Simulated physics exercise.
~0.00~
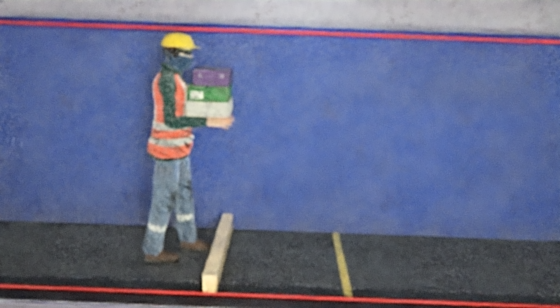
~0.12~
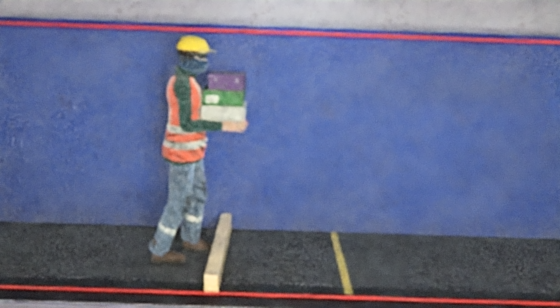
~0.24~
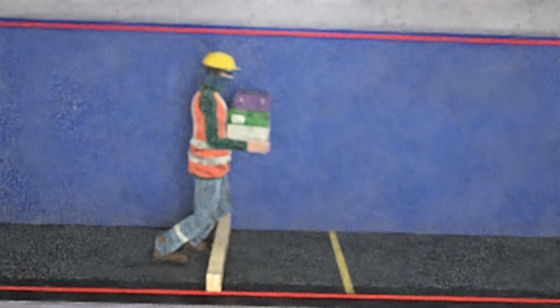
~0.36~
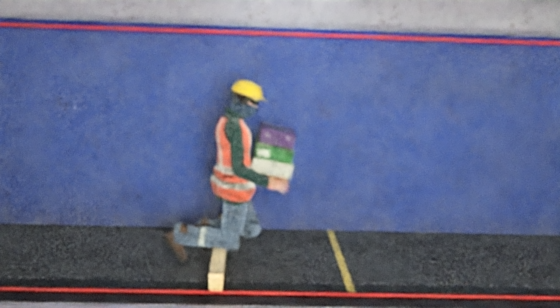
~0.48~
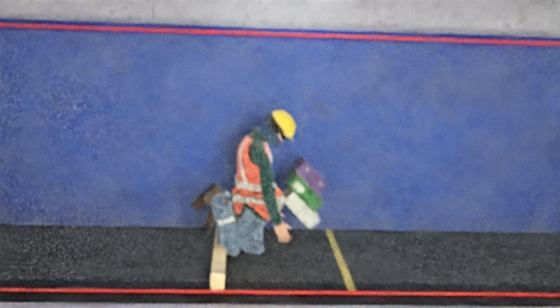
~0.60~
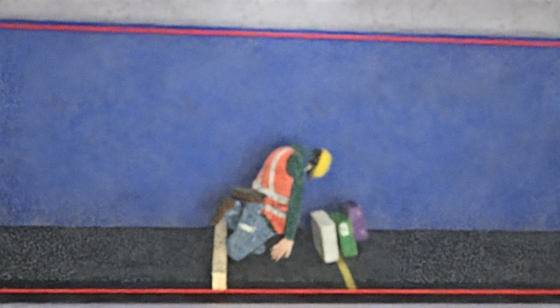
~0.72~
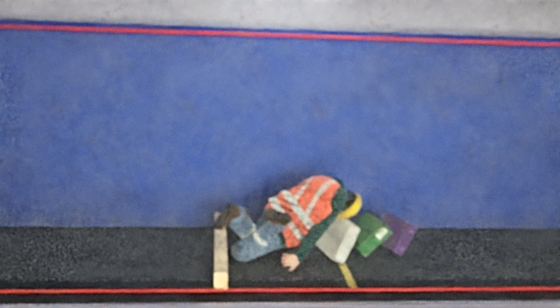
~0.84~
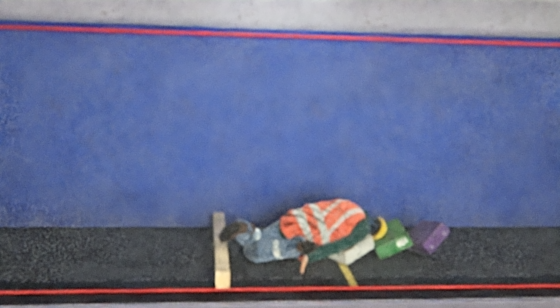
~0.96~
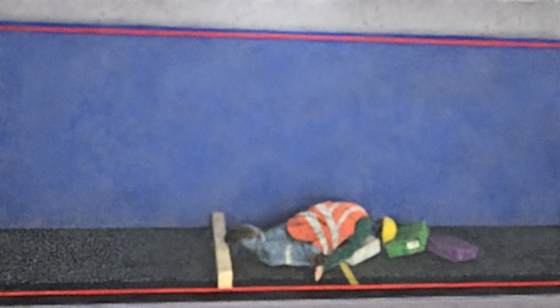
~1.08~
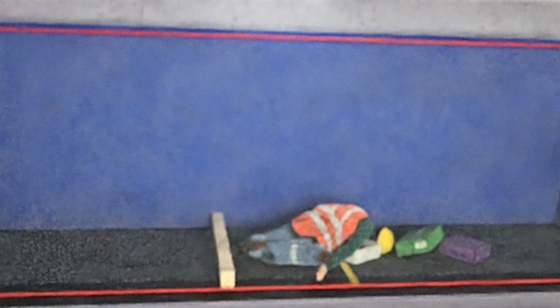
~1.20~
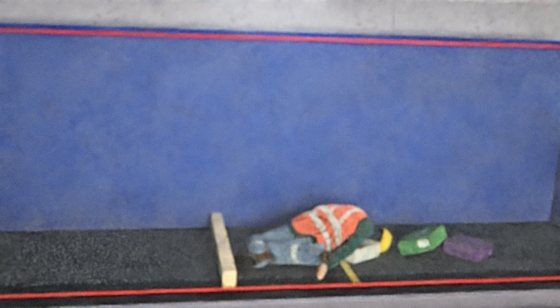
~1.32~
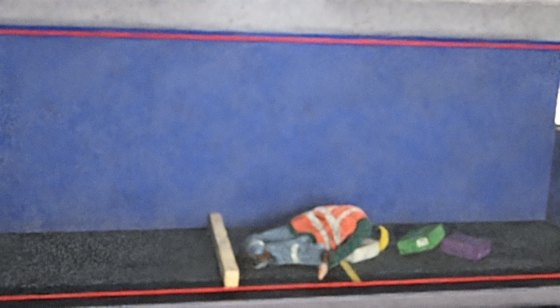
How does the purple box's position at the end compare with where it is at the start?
At the start the purple box is on top of the stack in the worker's arms, left of the yellow line. At the end it lies on the floor well to the right of the line, farther right than the green box.
